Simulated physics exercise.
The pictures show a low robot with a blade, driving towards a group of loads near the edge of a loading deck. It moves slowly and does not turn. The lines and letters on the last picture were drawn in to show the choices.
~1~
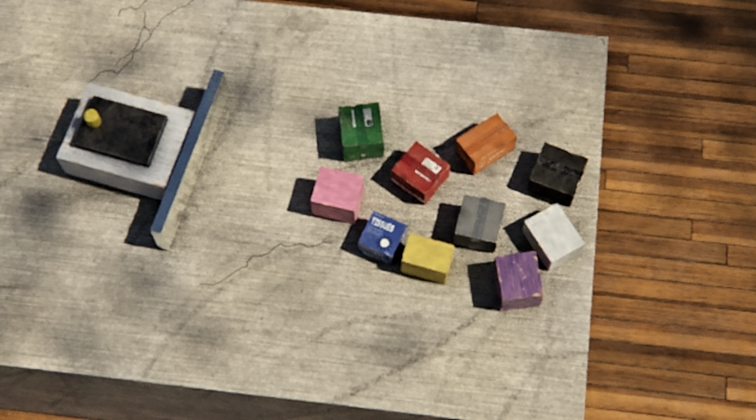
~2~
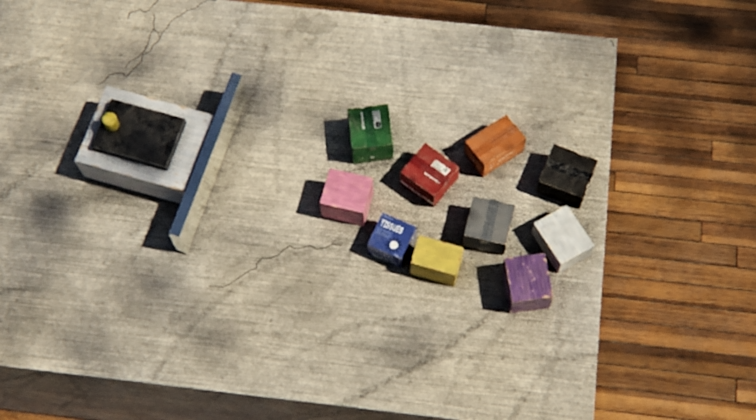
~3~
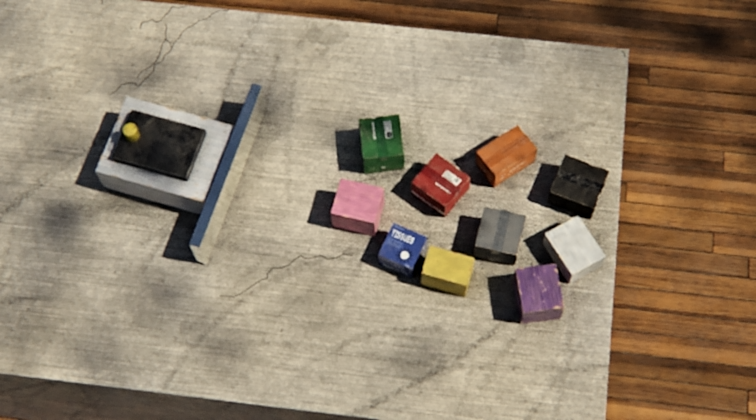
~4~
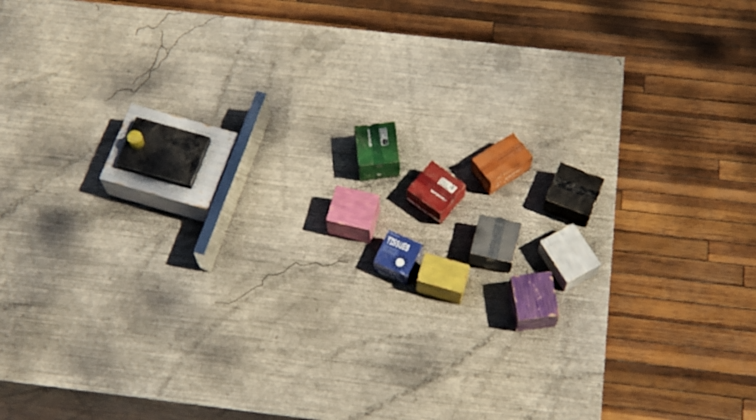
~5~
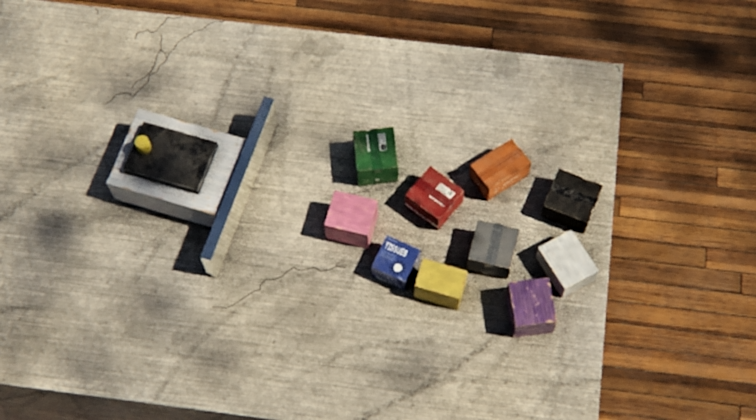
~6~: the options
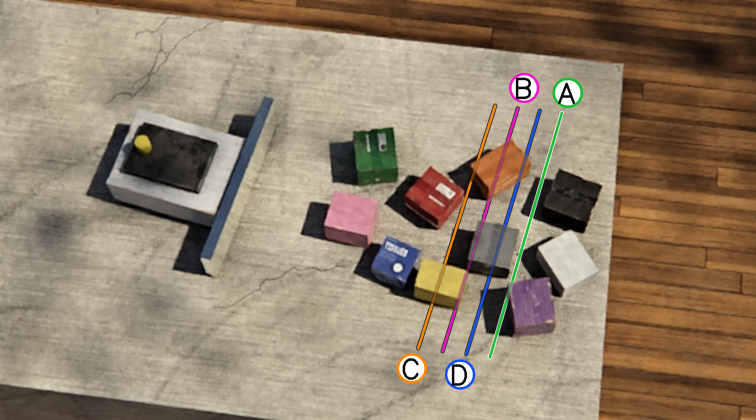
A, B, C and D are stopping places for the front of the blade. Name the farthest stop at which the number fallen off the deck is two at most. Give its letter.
Line A.
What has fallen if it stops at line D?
It is the black box.
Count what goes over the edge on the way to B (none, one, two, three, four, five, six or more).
By then, none.
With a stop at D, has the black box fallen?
By then, yes.
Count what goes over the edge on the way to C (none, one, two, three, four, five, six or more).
The count is none.
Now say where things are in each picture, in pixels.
The first picture shows blue box (383, 238); black box (558, 174); pink crate (338, 195).
The second picture shows robot (144, 135); yellow crate (437, 261).
The third picture shows robot (165, 146); green parcel (382, 145).
The fourth picture shows robot (170, 153); white crate (568, 258).
The fifth picture shows robot (177, 159); red parcel (434, 198); blue box (396, 263); black box (572, 201).
On the marked copy, A at (527, 230); B at (482, 225); C at (458, 222); D at (505, 228).
Following A. Soon after the start, robot (278, 170); green parcel (385, 162); pink crate (364, 222).
Later, robot (381, 183); orange box (526, 167); grey box (515, 263).
In the end, robot (462, 192); black box over the edge; white crate over the edge; two fallen.
As for the rest, B is within the limit but short; C is within the limit but short; D is within the limit but short.
